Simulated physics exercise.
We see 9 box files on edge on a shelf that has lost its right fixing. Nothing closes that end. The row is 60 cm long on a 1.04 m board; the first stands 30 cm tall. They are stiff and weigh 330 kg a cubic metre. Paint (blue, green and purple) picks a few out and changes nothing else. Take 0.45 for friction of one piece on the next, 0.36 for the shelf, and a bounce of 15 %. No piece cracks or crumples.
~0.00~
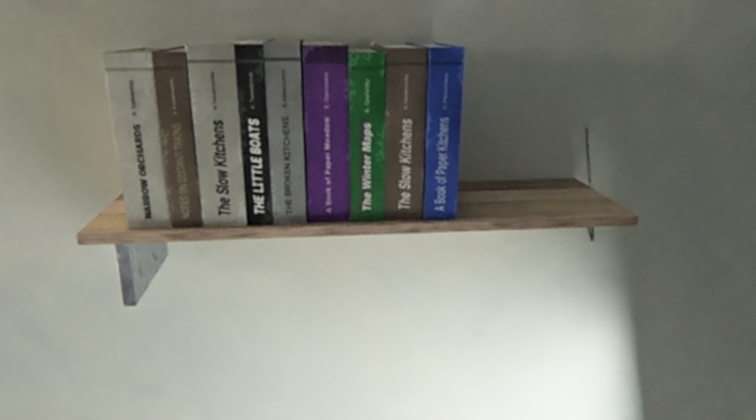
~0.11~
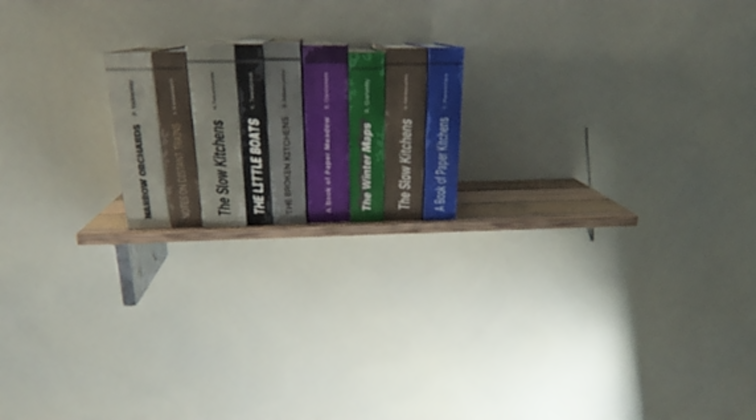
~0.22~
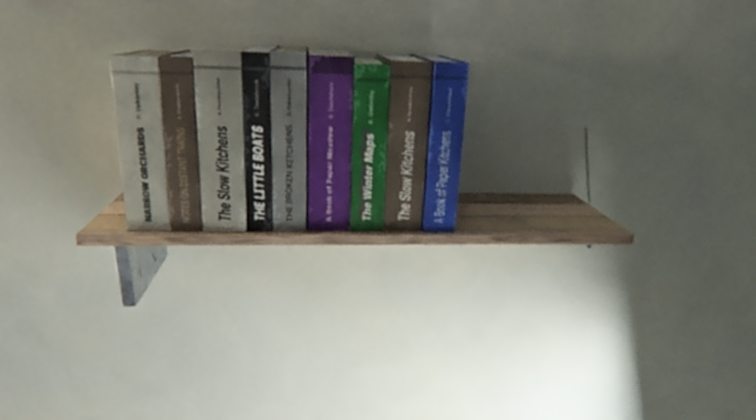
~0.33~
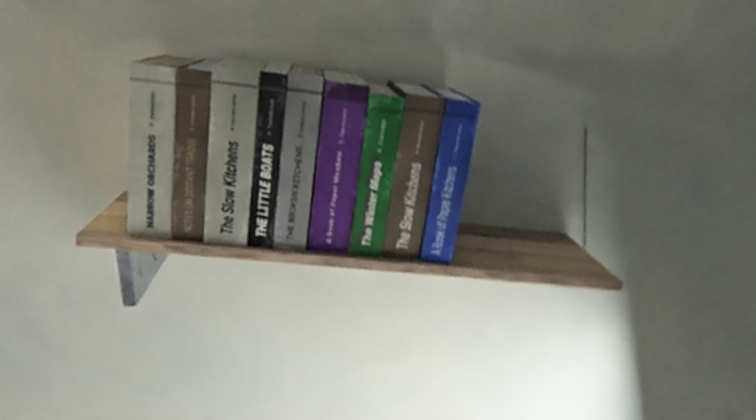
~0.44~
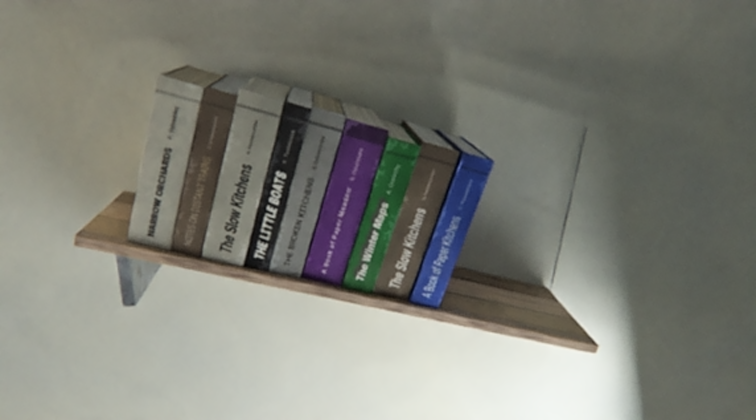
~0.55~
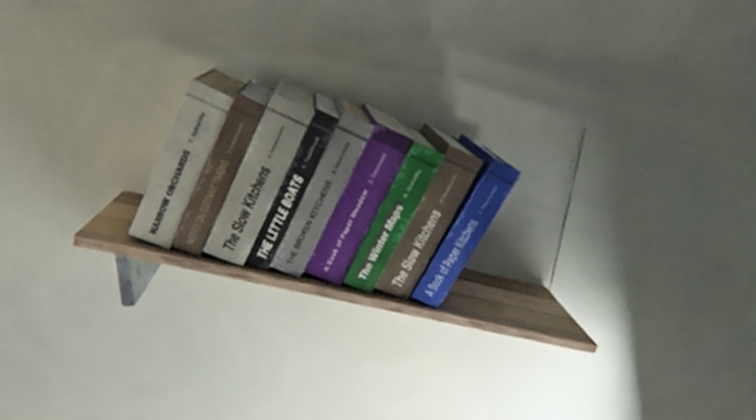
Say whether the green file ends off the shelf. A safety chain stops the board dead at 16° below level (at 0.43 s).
It is still on top.
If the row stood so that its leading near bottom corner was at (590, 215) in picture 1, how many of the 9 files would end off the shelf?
Then 3.
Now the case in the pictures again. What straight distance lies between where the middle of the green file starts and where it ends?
Roughly 55 cm away.
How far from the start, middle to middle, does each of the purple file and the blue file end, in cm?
Moved: Purple 50, blue 150.
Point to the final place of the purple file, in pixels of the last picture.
Near (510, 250).
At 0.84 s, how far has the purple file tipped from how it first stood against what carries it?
Some 40°.
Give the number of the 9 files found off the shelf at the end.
It comes to 2.
After 0.84 s, none of the 9 files off the shelf, 9 disturbed; green file leaning 39°; blue file on its side.
After 1.40 s, 2 of the 9 files off the shelf; green file on its side; blue file upside down.
At rest (2.0 s), 2 of the 9 files off the shelf; green file on its side; blue file on its side; purple file on its side. As the last picture would show them, middles, green file near (546, 295).
